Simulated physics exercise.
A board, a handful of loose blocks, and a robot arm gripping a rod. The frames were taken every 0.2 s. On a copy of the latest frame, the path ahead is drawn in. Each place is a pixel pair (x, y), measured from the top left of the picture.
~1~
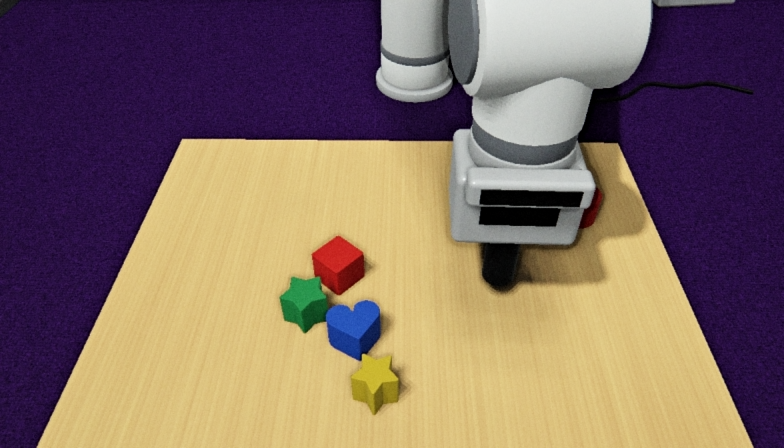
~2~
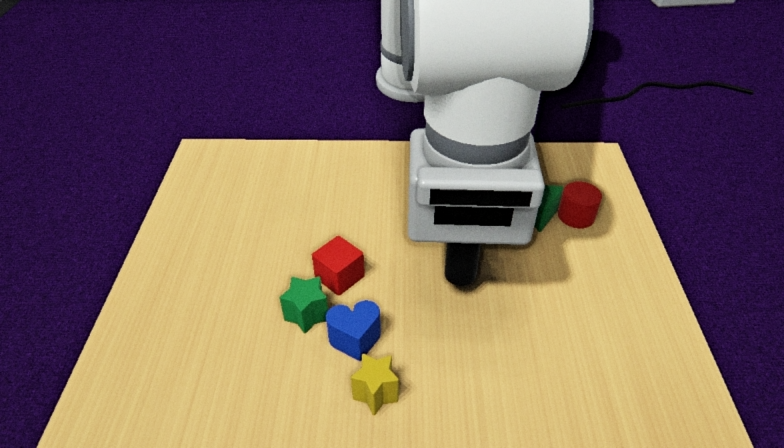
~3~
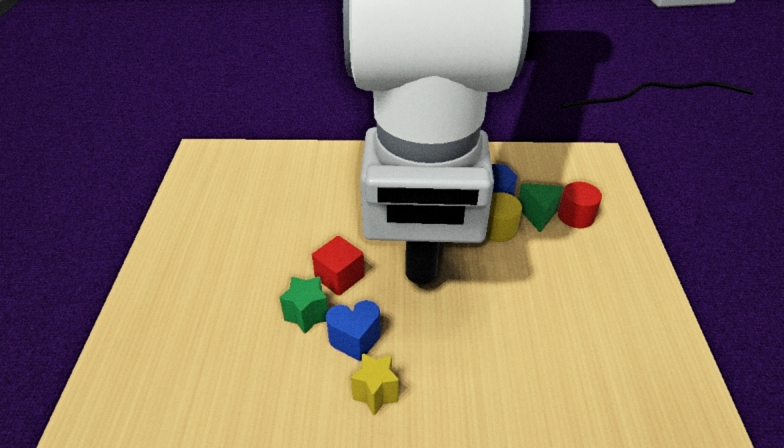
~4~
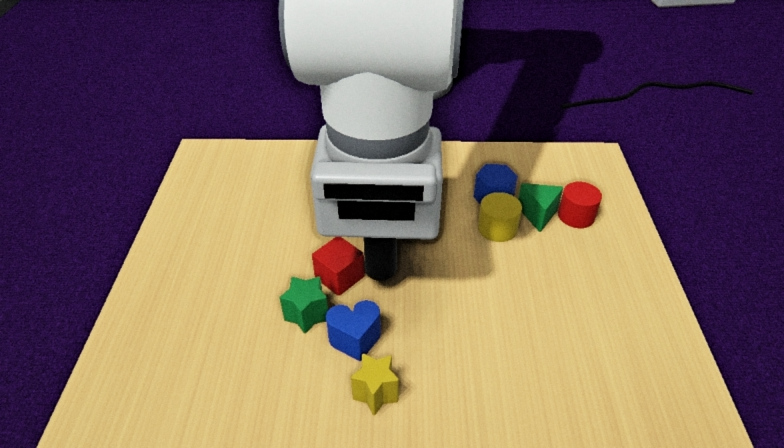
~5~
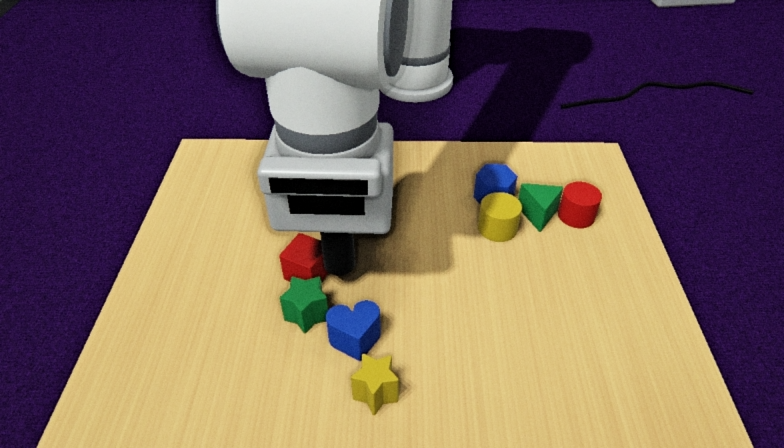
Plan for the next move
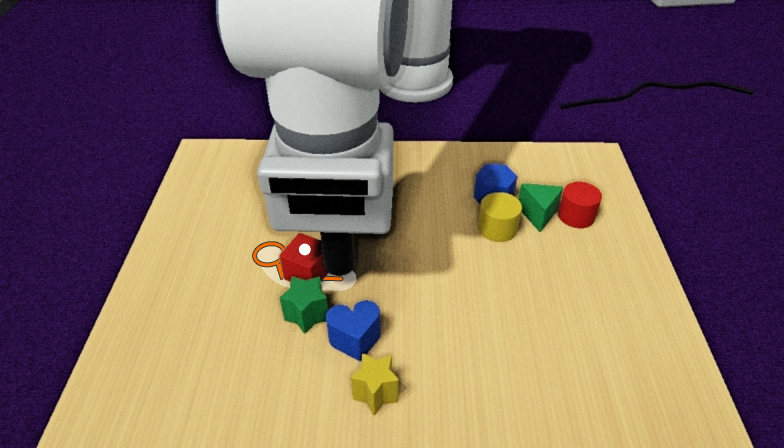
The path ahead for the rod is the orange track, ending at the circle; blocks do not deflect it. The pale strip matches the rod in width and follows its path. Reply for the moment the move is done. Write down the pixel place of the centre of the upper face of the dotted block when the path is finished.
Located at (230, 238).
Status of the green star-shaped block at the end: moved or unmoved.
That block stands still.
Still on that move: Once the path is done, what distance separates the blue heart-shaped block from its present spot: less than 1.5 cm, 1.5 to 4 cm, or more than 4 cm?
Displacement: Within 1.5 cm.
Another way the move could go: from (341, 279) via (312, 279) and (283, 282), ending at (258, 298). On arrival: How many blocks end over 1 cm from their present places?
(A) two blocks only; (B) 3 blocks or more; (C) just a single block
I'll go with C - just a single block.
The line goes from (341, 279) by way of (311, 278) and (284, 271) to (269, 254); the dot is on the red square piece.
The first path, step by step. Halfway along, rod at (292, 262); red square piece at (257, 247).
At the end, rod at (267, 240); green star-shaped block unmoved; red square piece at (230, 238), turned 55° anticlockwise; blue heart-shaped block unmoved.
